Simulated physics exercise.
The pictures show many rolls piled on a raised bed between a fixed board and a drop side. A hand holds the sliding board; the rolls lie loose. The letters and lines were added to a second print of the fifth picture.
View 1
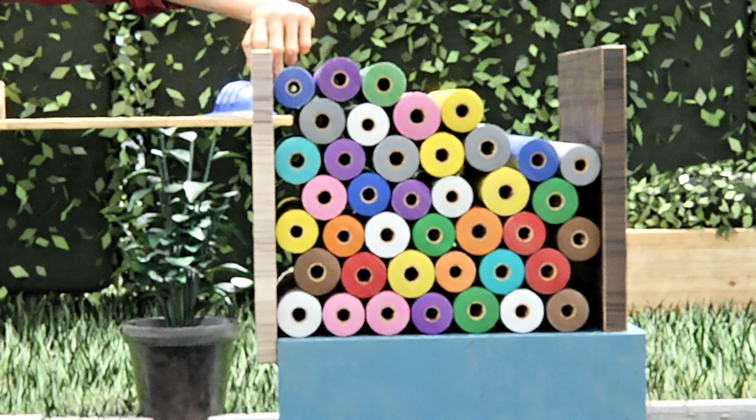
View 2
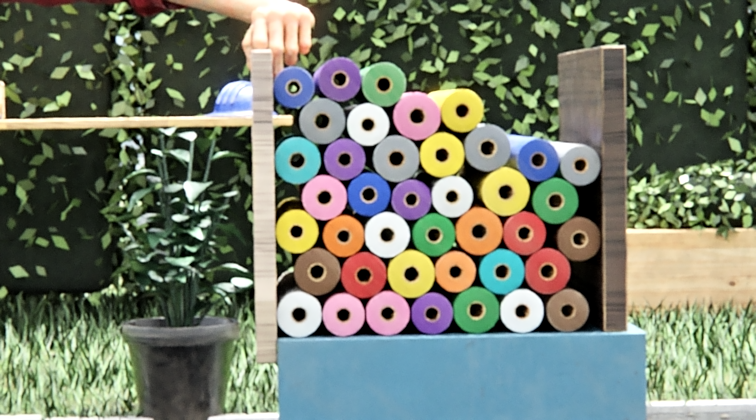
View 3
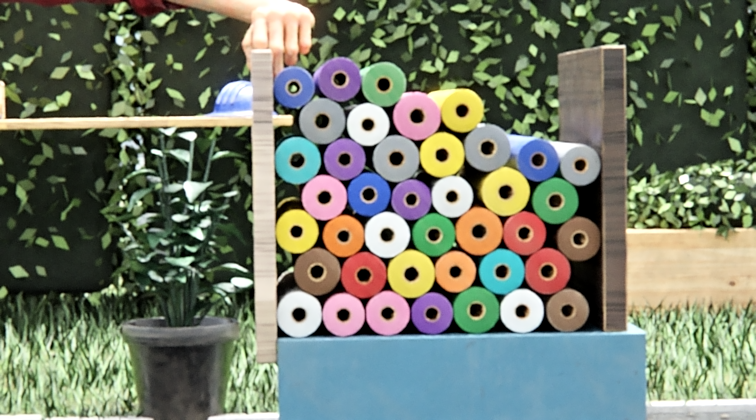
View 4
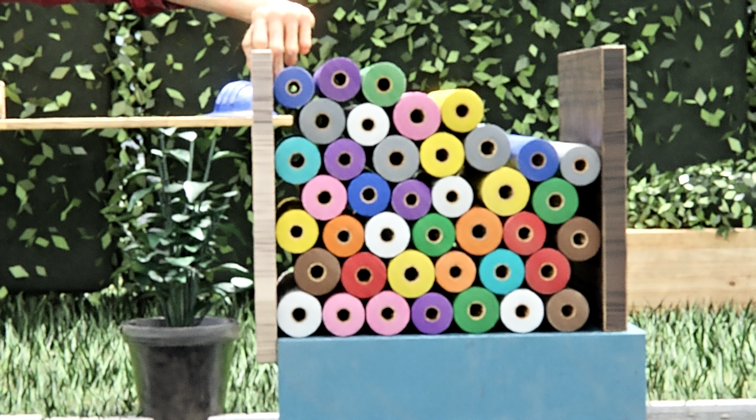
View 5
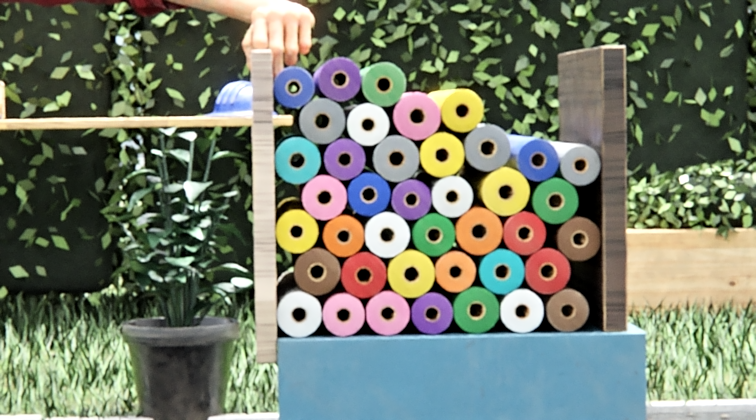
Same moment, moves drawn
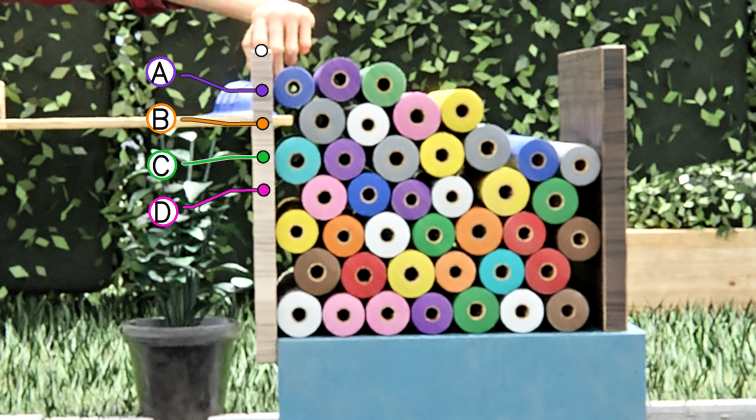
A hand stays still on the upright board beside a stack of colourful rolls.
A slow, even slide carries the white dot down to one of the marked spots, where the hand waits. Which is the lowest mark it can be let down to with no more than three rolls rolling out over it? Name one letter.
Lower it to D and no more.
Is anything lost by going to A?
No.
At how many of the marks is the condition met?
Four of the four.
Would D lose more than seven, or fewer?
Fewer than seven.
On the copy, A at (262, 90); B at (263, 123); C at (263, 157); D at (264, 190); the white dot at (261, 51).
On D. First, top of the board (273, 116).
Then, top of the board (275, 189).
Finally, top of the board (275, 189), one out over the board.
By contrast, A none out over the board; B none out over the board; C one out over the board.
